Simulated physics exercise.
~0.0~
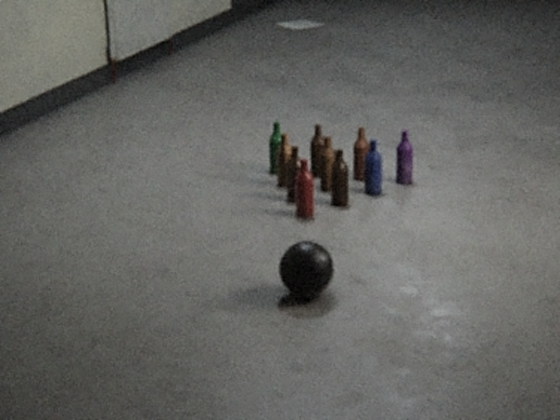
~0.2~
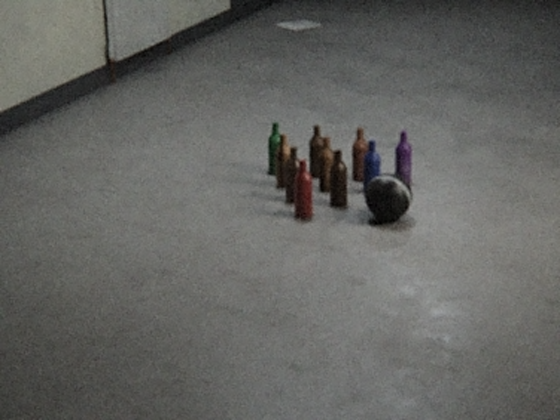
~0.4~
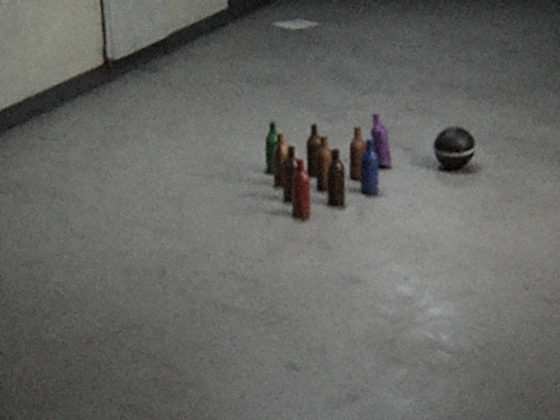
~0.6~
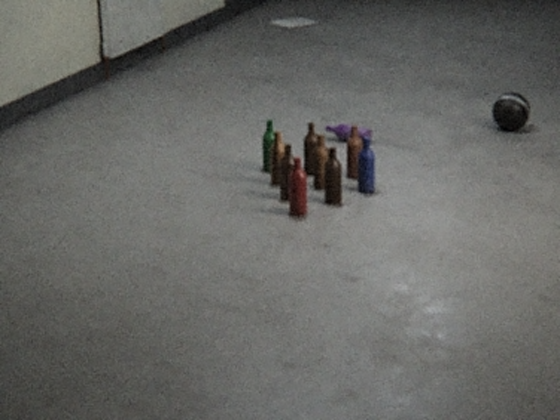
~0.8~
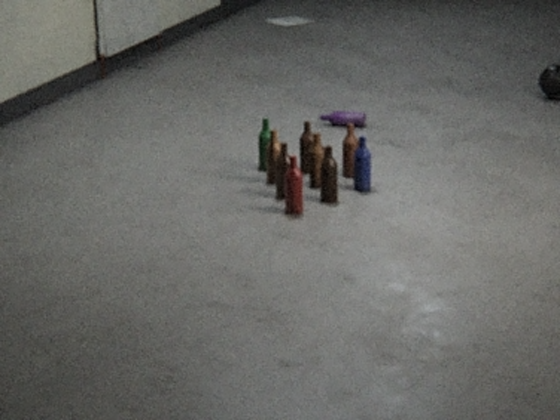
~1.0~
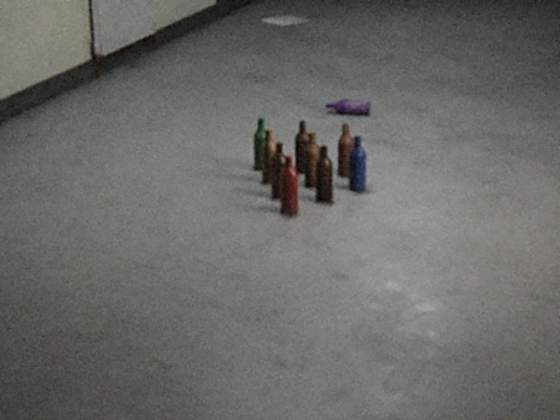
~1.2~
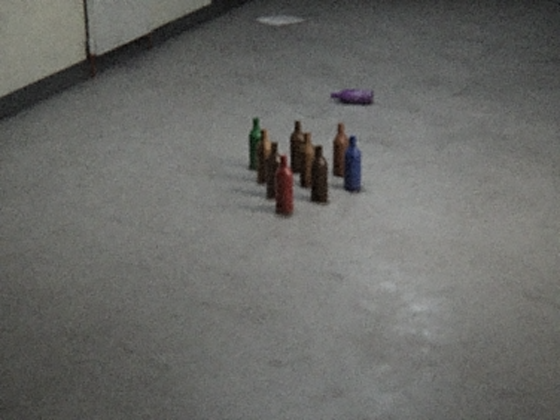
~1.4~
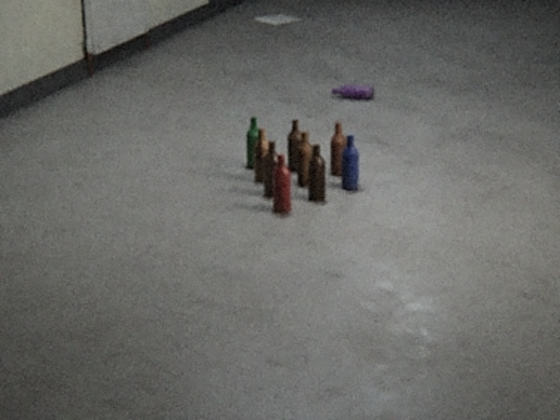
A dark ball rolled across the grey floor toward a wedge of bottle-shaped skittles, clipped the purple one on the right and rolled away out of view, while the purple skittle toppled and slid back, leaving the others standing.
